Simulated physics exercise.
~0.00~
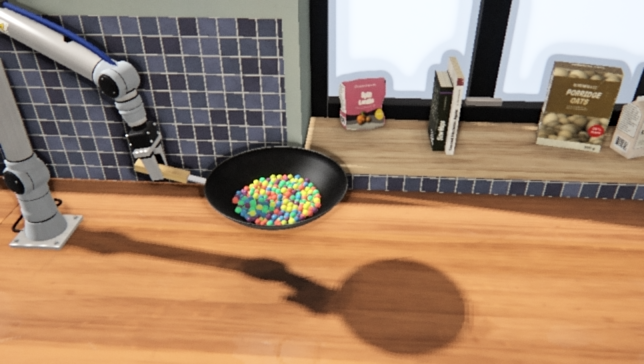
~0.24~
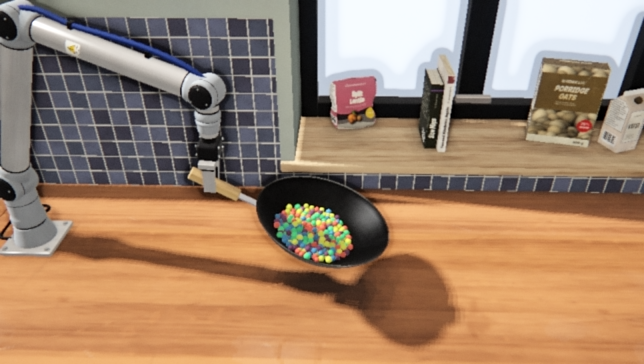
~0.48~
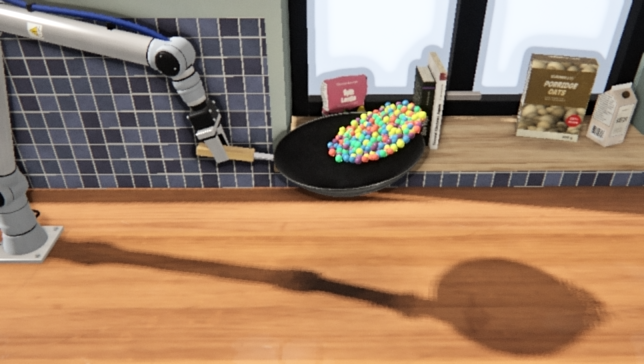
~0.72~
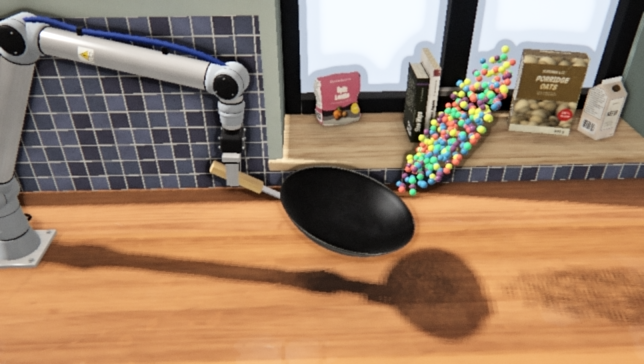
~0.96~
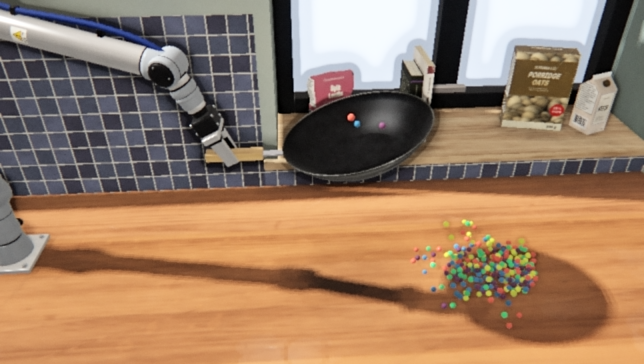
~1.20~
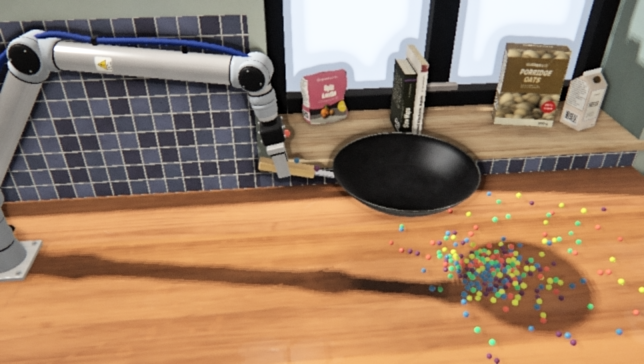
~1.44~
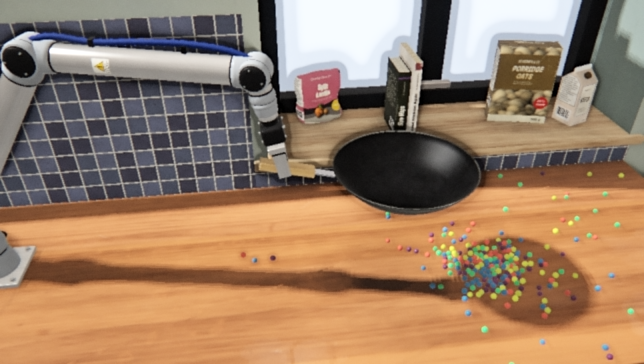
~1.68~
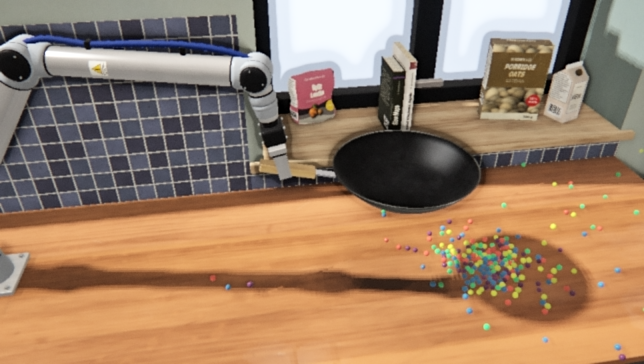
A grey robot arm at the left, seen from in front and slightly above, holds a black wok full of small multicoloured sweets by its wooden handle over a wooden counter. Behind it are dark blue tiles and a window ledge with a pink packet, books, a brown box and a white carton. The arm dips the wok rightward, then swings it up, and the sweets slide to its far edge. They fly out to the right in a long streak as the wok drops and rises again. They land and scatter across the counter, leaving the wok level, still and empty.
